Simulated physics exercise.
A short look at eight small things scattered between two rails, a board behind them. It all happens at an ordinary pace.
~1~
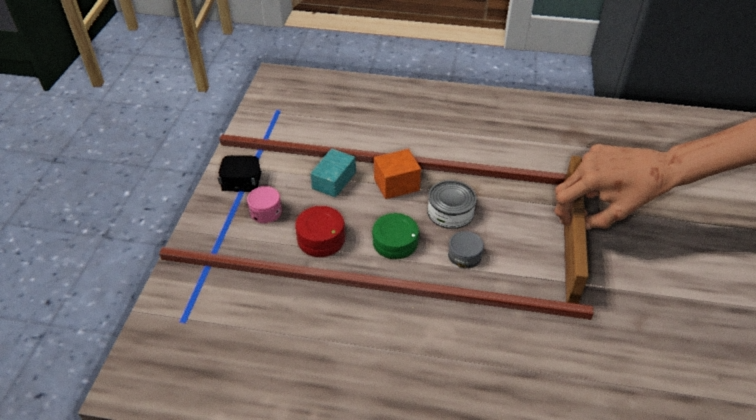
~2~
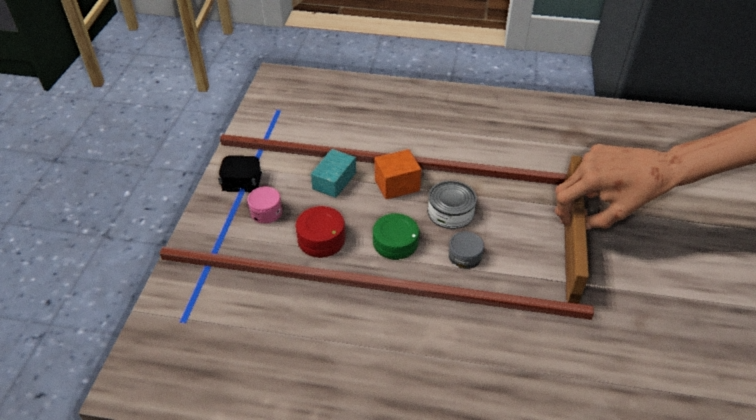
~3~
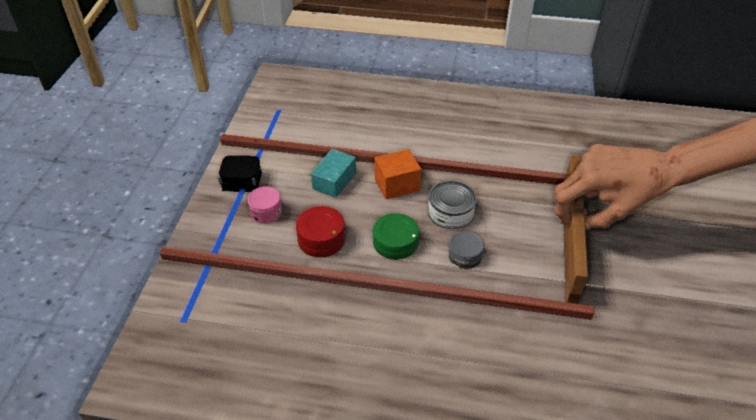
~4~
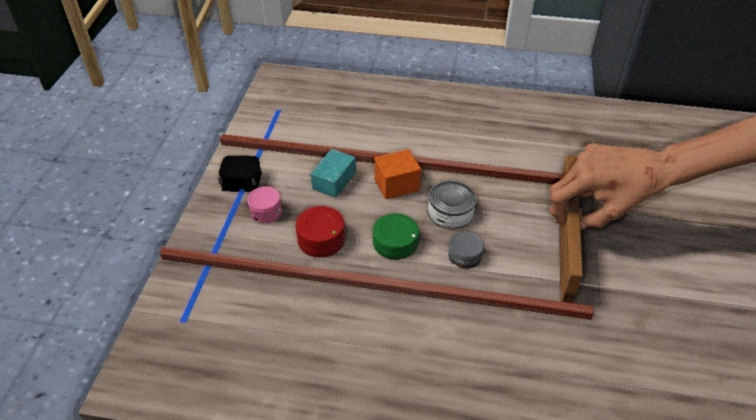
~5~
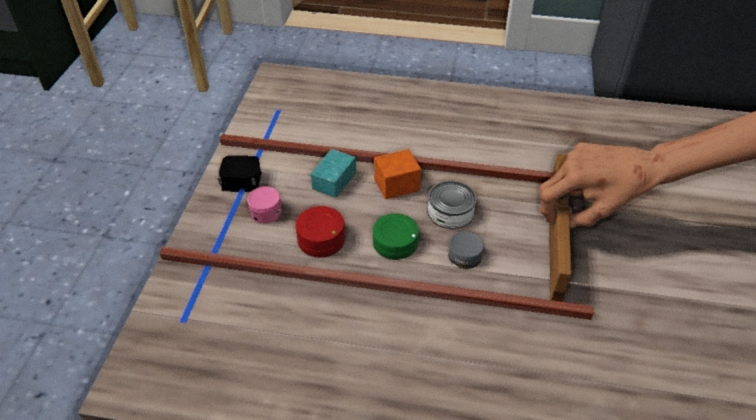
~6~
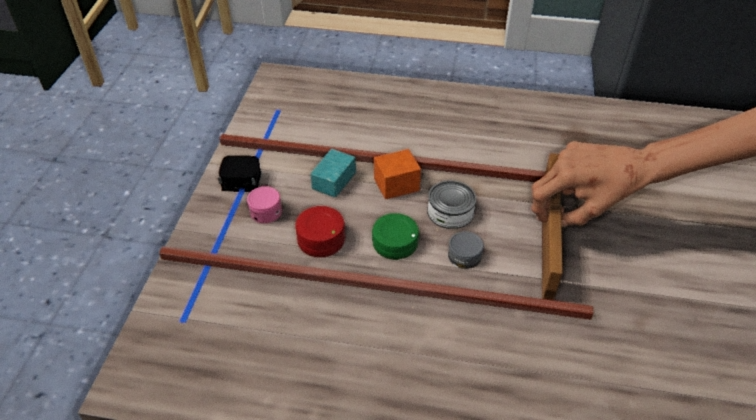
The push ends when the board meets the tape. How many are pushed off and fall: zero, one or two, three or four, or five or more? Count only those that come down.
In the end the number that fall off is three or four.
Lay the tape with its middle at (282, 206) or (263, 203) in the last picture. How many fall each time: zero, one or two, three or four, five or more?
In that order: No fall at all; one to two.
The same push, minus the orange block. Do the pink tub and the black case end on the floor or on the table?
The pink tub is lost; the black case goes over.
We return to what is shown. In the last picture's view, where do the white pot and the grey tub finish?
About (222, 175), and the other about (214, 209).
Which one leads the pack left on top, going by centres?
The red lid ends nearest.
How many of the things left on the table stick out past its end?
The number is 1.
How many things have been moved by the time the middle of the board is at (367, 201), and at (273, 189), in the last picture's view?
The counts are 7 and 8.
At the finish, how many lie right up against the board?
3 of them.
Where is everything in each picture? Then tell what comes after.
Black case (240, 174); pink tub (265, 205); turquoise block (334, 173); board (574, 227); tape (238, 200), in the first picture.
Pink tub (265, 205); orange block (397, 174), in the second picture.
Turquoise block (334, 173); green lid (396, 236), in the third picture.
Black case (241, 174); board (569, 226), in the fourth picture.
Pink tub (265, 205); white pot (452, 204), in the fifth picture.
Black case (240, 174); pink tub (265, 205); turquoise block (334, 173); board (552, 224); tape (238, 200), in the sixth picture.
A little later, none off yet; black case at rest near (240, 174); pink tub at rest near (265, 205); turquoise block at rest near (334, 173).
Next, none off yet; black case at rest near (240, 174); pink tub shifted a little near (255, 201); turquoise block shifted a little near (316, 171).
Later still, none off yet; black case shifted about its own width near (203, 167); pink tub shifted well along near (197, 188); turquoise block shifted well along near (243, 157).
When it is over, the number that fall off is three or four; down, green lid, turquoise block, pink tub and black case.
